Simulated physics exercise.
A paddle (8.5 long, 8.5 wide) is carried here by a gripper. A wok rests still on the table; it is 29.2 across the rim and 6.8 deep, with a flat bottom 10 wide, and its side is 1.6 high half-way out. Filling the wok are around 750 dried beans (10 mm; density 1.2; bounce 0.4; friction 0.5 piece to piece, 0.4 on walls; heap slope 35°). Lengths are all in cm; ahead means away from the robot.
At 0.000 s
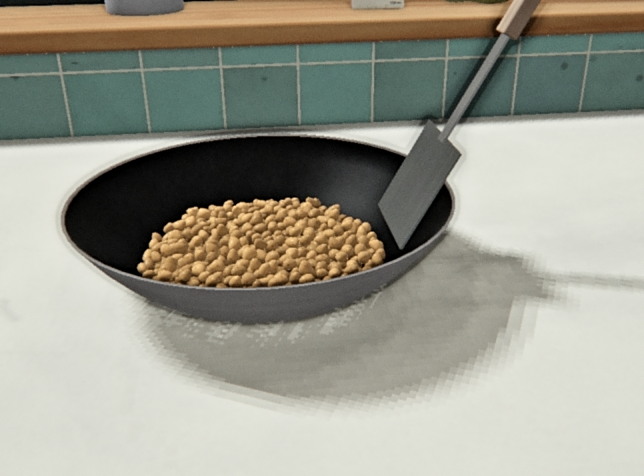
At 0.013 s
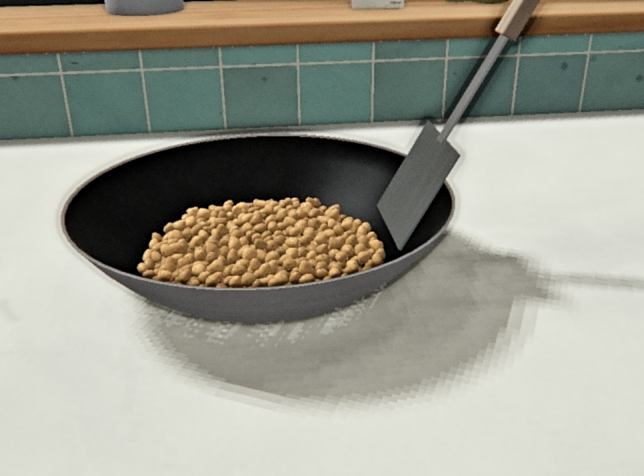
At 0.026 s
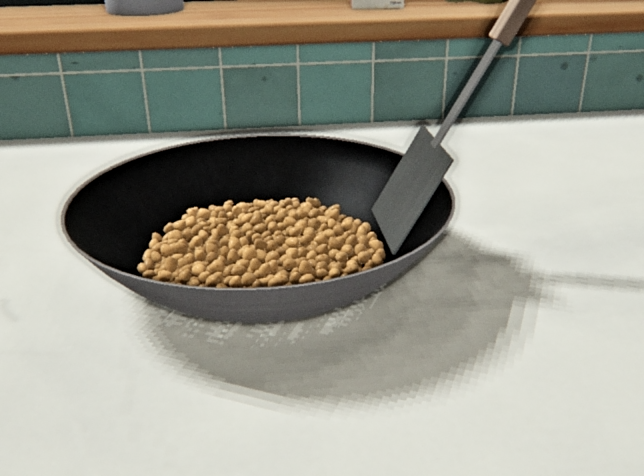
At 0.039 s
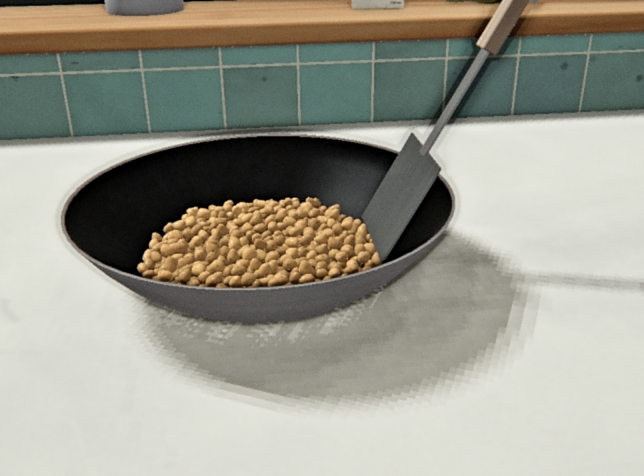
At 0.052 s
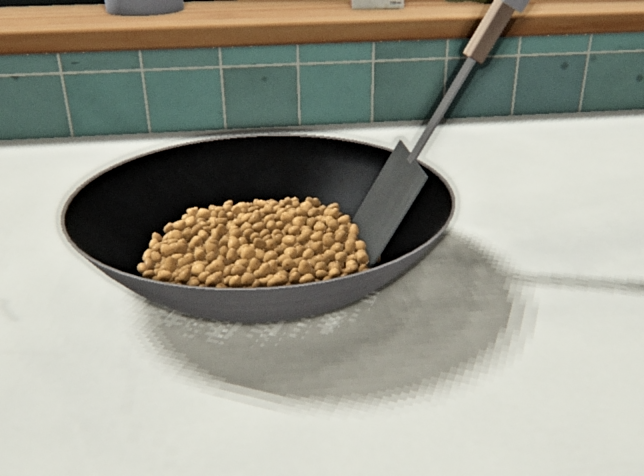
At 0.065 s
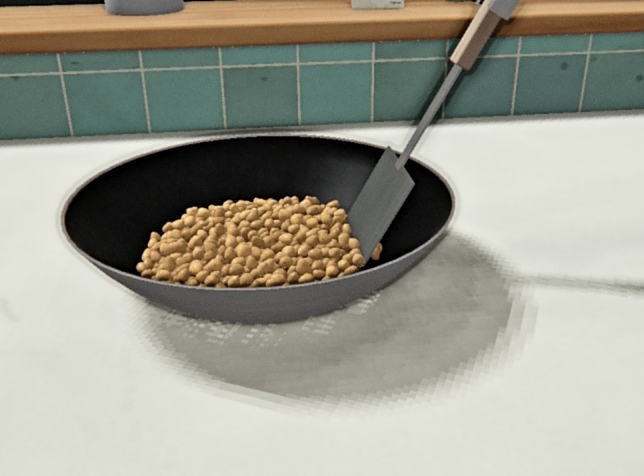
A grey spatula with a brown handle starts at the right side of a dark wok, then slides gradually left and down to the edge of a heap of tan beans. Its blade presses in at the heap's right side, shifting a few beans slightly while the wok stays still.
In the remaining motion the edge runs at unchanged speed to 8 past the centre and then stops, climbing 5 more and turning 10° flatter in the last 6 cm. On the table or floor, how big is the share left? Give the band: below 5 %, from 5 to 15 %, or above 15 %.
Band: From 5 to 15 %.
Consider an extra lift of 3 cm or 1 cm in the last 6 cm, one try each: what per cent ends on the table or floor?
It comes to around 10 per cent on the first try and around 15 per cent on the second.
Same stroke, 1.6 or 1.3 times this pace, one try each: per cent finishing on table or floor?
Roughly 25 per cent on the first try and 20 per cent on the second.
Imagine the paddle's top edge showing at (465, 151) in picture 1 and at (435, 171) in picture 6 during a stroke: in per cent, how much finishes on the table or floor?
Roughly 0 %.
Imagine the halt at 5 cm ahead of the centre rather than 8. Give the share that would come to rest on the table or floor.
Estimate: Approx. 0 %.
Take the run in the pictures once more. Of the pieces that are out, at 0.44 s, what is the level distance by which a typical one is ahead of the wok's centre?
Roughly 20 centimetres ahead.
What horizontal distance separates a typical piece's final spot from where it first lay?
The value is roughly 5 cm.
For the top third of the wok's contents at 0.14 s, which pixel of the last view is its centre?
It sits at about (218, 238).
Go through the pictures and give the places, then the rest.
In the first picture, paddle top edge at (444, 136), sloping 61°; upper third of the load around (263, 242), from x 145 to 380, top at y 205; 746 in the wok.
In the second picture, paddle top edge at (443, 136), sloping 61°; upper third of the load around (263, 242), from x 145 to 380, top at y 205.
In the third picture, paddle top edge at (437, 141), sloping 61°; upper third of the load around (263, 242), from x 145 to 380, top at y 205.
In the fourth picture, paddle top edge at (426, 149), sloping 61°; upper third of the load around (263, 242), from x 145 to 380, top at y 205.
In the fifth picture, paddle top edge at (413, 157), sloping 61°; upper third of the load around (263, 240), from x 145 to 380, top at y 205.
In the sixth picture, paddle top edge at (401, 163), sloping 61°; upper third of the load around (264, 238), from x 140 to 375, top at y 200; 746 in the wok.
By 0.14 s, sloping 61°, highest piece 5 above the table; 746 in the wok.
By 0.21 s, sloping 58°, highest piece 7 above the table; 746 in the wok.
By 0.44 s, sloping 51°, highest piece 7 above the table; 669 in the wok, 39 on the table or floor, 38 on the blade or in flight.
By 1.49 s, sloping 51°, highest piece 7 above the table; 669 in the wok, 77 on the table or floor.
Final count, 669 in the wok, 77 on the table or floor. That is 10 % on the table or floor.
